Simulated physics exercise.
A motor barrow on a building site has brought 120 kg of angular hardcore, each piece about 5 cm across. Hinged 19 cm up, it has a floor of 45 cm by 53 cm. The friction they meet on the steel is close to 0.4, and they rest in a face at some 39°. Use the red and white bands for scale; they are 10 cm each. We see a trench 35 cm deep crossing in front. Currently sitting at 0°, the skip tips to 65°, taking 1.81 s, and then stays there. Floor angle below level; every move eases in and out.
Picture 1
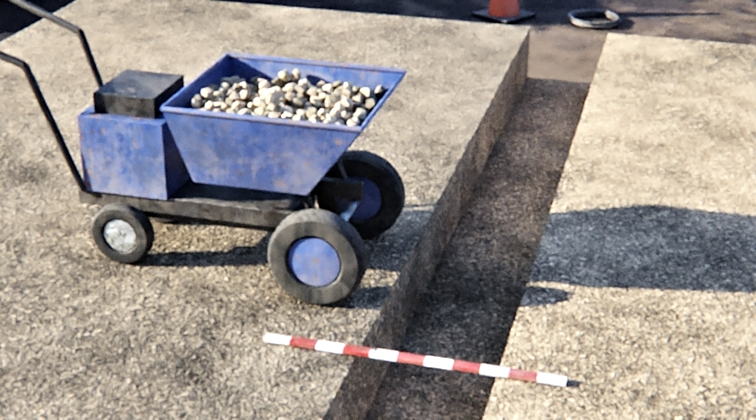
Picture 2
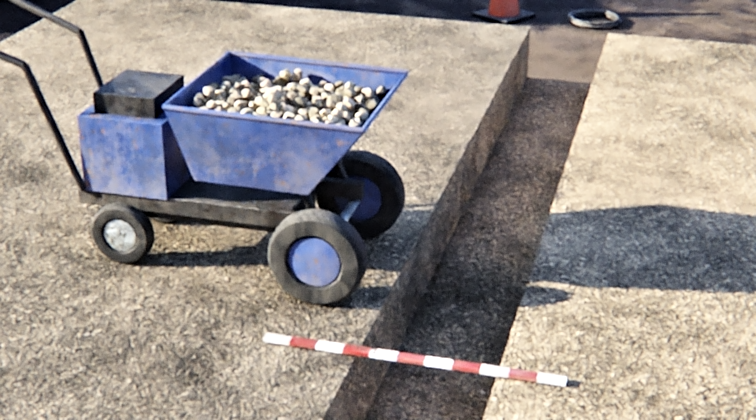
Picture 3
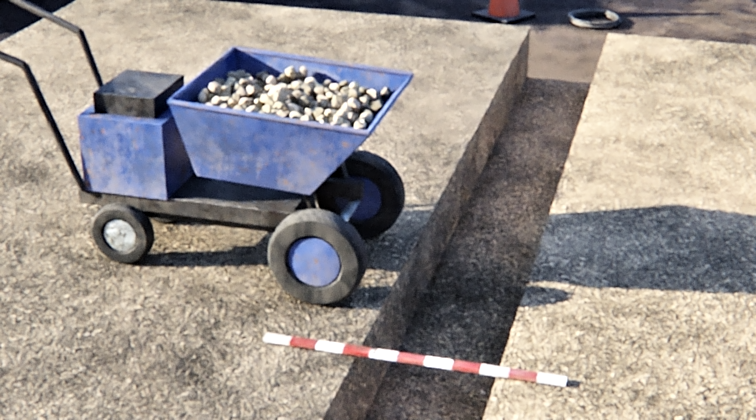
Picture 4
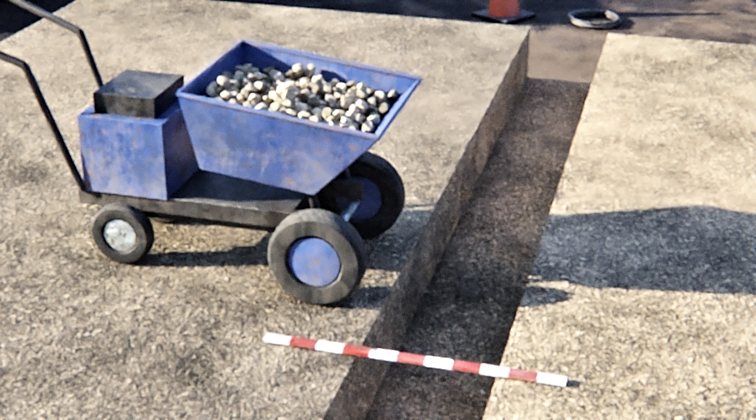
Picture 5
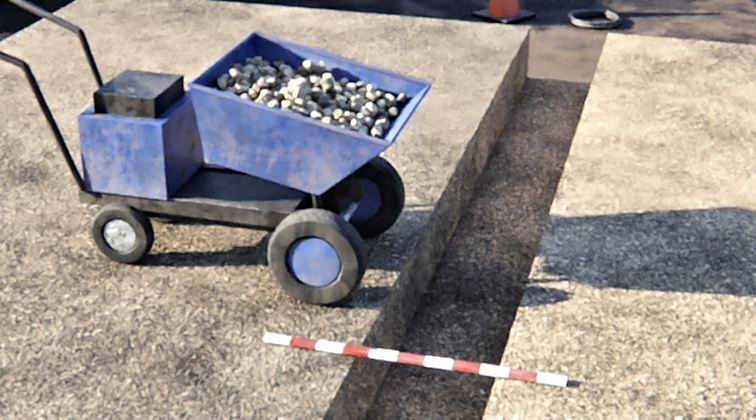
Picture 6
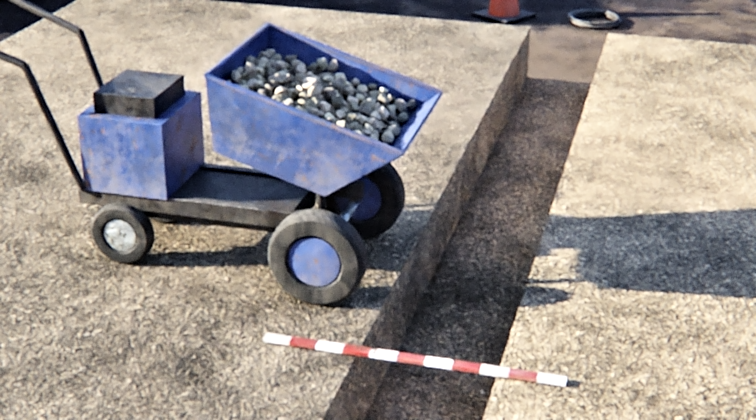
The blue skip of a motor barrow, heaped with pale angular stones, sits level at first, then tilts forward to the right, slowly and then faster, its rear end rising while the stones stay heaped inside. The barrow's dark wheels and black handles stay still at left, beside a trench crossing the pale gritty ground, with a red-and-white striped rod lying in front. The steady camera looks down on the sunlit building site, where an orange-red object and a dark ring lie at the top.
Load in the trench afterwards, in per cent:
38 %.
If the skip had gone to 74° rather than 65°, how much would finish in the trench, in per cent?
About 80%.
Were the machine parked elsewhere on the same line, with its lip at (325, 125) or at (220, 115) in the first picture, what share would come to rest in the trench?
Result: Close to 50 then close to 25 per cent.
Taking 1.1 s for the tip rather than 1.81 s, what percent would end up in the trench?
That works out at about 35 in a hundred.
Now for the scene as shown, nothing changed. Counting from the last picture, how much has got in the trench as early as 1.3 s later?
Close to 10 per cent at that time.
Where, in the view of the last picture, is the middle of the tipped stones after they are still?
The stones end up centred near (496, 356).
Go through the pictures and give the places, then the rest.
In the first frame, lip at (362, 130), floor tilted 0°, highest stones at (260, 87).
In the second frame, the skip is at 1°, its lip at (364, 131); the top of the load is at (254, 86).
In the third frame, the skip is at 3°, its lip at (370, 134); the top of the load is at (248, 84).
In the fourth frame, the skip is at 7°, its lip at (379, 138); the top of the load is at (256, 79).
In the fifth frame, the skip is at 11°, its lip at (390, 145); the top of the load is at (255, 73).
In the sixth frame, lip at (402, 154), floor tilted 17°, highest stones at (264, 62).
Then, 0.8 s after the last picture the floor is at 55°, 100 % in the skip; the foremost stones are at (456, 208).
Then, 1.3 s after the last picture the floor is at 65°, 89 % in the skip, 9 % in the trench, 2 % past the trench; the foremost stones are at (555, 297).
Then, 1.7 s after the last picture the floor is at 65°, 75 % in the skip, 17 % in the trench, 8 % past the trench; the foremost stones are at (612, 306).
Then, 3.6 s after the last picture the floor is at 65°, 52 % in the skip, 38 % in the trench, 10 % past the trench; the foremost stones are at (633, 308).
